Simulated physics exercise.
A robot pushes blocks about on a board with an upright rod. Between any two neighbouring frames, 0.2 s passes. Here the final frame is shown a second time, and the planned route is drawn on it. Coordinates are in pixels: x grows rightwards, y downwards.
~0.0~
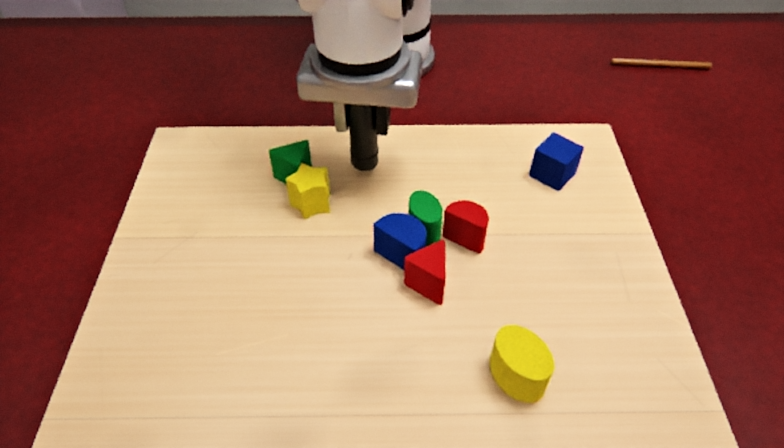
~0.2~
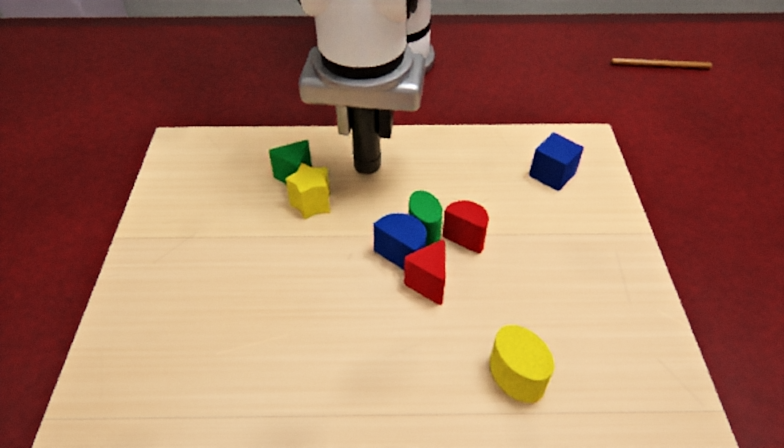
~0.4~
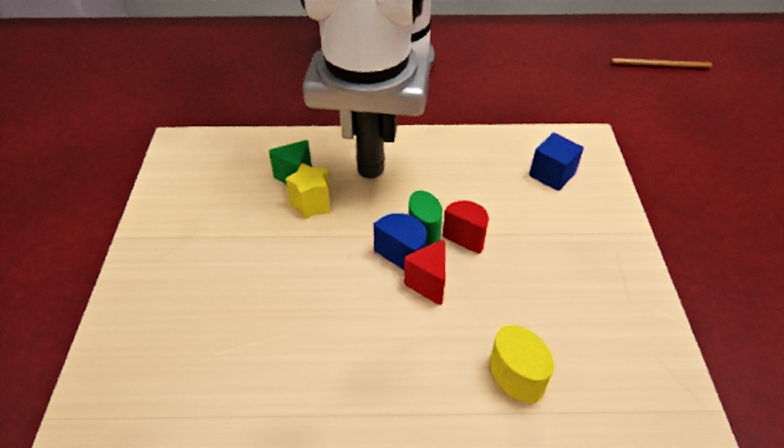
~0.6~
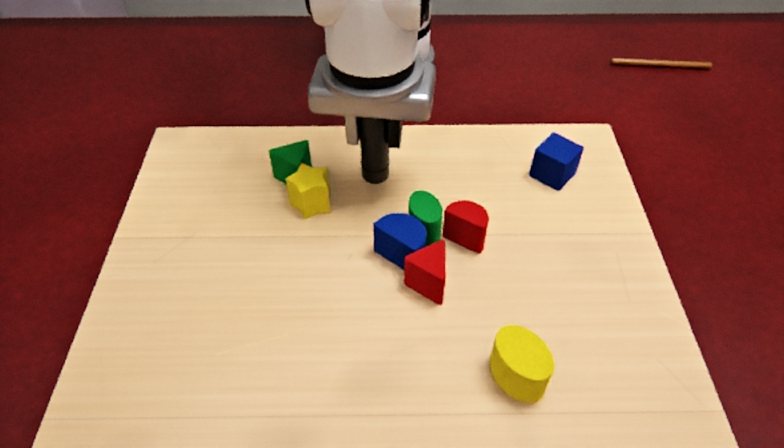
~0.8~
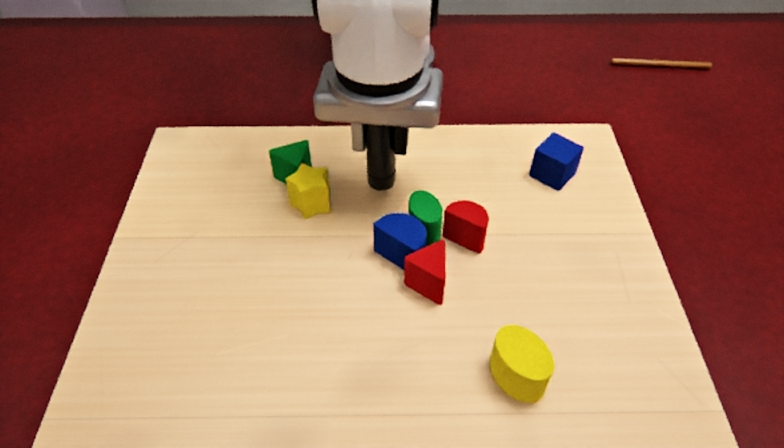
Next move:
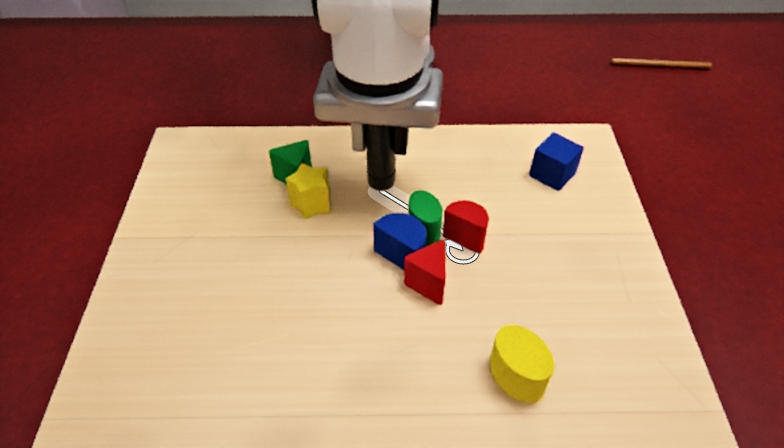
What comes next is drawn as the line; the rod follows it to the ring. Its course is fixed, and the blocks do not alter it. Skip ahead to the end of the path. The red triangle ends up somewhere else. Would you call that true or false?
That is true.
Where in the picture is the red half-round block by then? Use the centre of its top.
Close to (498, 226).
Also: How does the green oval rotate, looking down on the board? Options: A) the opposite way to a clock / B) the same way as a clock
The one that fits is B, the same way as a clock.
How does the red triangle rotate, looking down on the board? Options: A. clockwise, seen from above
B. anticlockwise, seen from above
I choose A.
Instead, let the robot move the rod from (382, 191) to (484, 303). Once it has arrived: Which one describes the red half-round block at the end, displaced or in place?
Here the red half-round block moves off its spot.
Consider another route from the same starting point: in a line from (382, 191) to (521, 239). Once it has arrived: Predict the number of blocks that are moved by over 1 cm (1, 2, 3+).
It should be one, as far as I can tell.
Drawn move, from (382, 191) over (423, 217) to (462, 250).
What follows on the original path. One third of the way, rod at (410, 199); nothing pushed yet.
Two thirds of the way, rod at (438, 218); green oval at (446, 229), turned 30° clockwise; red triangle at (430, 264), turned 15° clockwise; red half-round block at (482, 218), turned 55° anticlockwise.
At the end, rod at (464, 241); blue half-round block still; green oval at (465, 253), turned 55° clockwise; red triangle at (429, 275), turned 60° clockwise; red half-round block at (498, 226), turned 110° anticlockwise.
